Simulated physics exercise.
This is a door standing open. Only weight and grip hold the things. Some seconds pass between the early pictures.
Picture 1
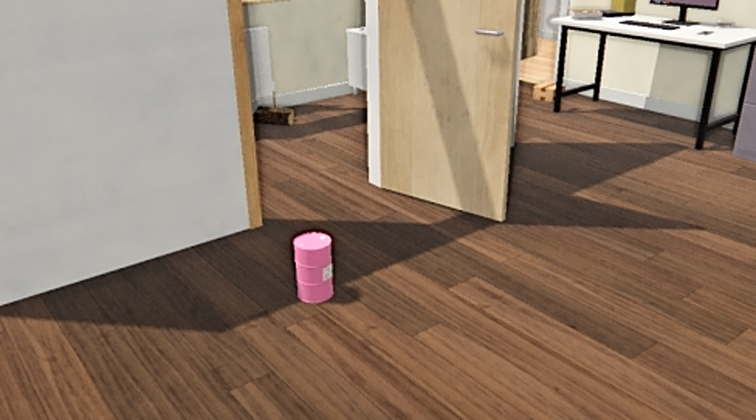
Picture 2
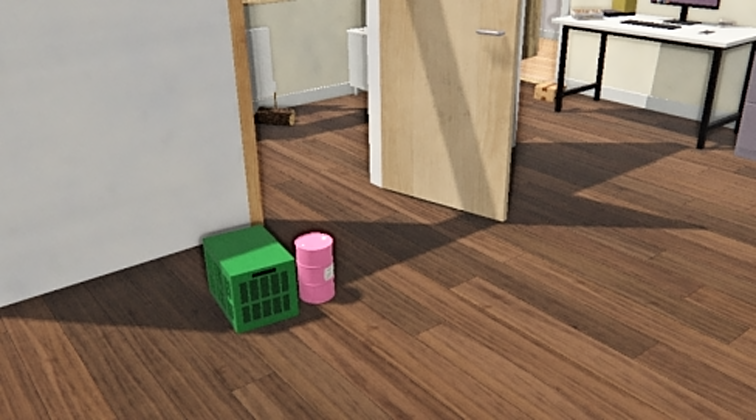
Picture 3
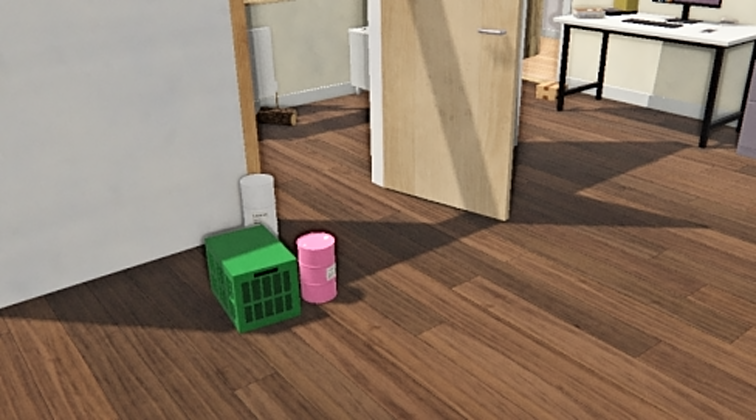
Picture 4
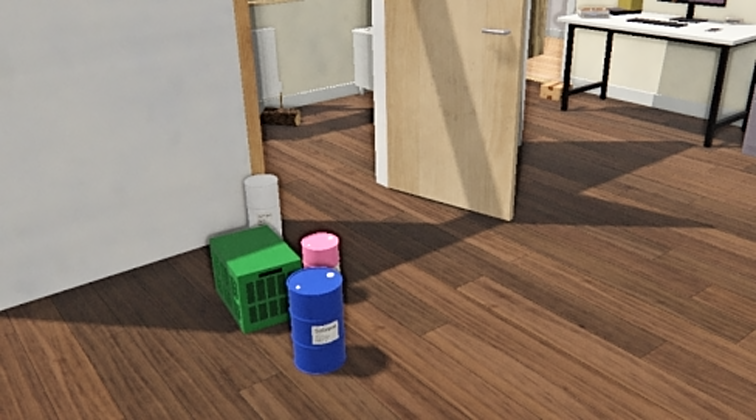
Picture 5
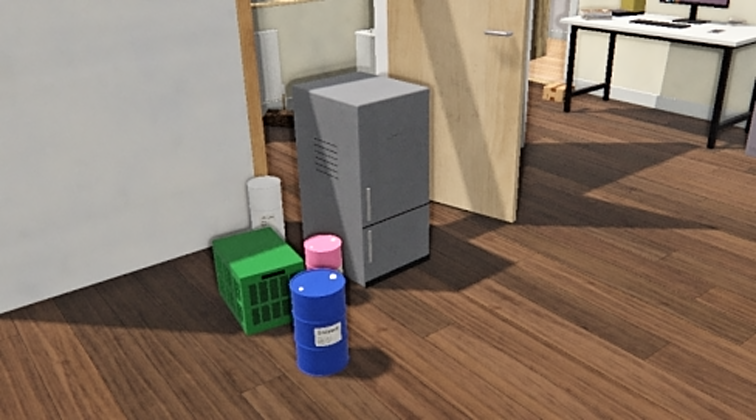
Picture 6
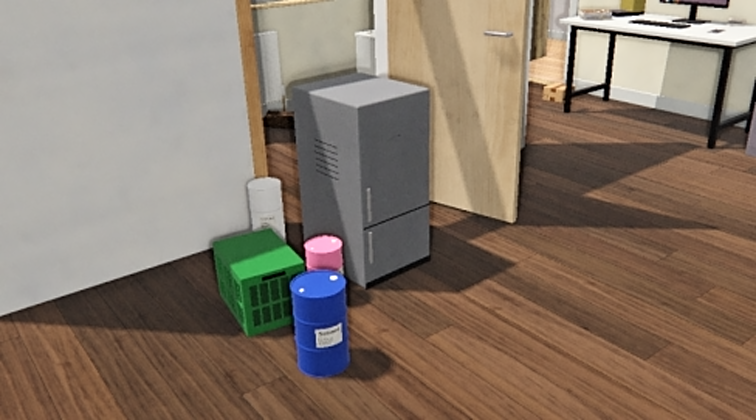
The clip opens on a pink canister standing on a wooden floor near a wide-open door. A green crate appears to its left, then a white canister behind the crate and a blue canister in front. A tall grey appliance appears behind them, partly blocking the motionless door, and the group stays still.
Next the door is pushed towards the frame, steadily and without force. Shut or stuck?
The door jams.
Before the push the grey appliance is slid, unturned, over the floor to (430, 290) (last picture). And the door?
Then it reaches the frame.
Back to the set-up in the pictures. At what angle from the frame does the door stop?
About 60°.
Then, 0.70 s after the last picture, door 90° open.
Then, 1.10 s after the last picture, door 72° open.
At rest, door 60° open; all 5 in place. Seen from the same camera at the end, grey appliance near (363, 177).
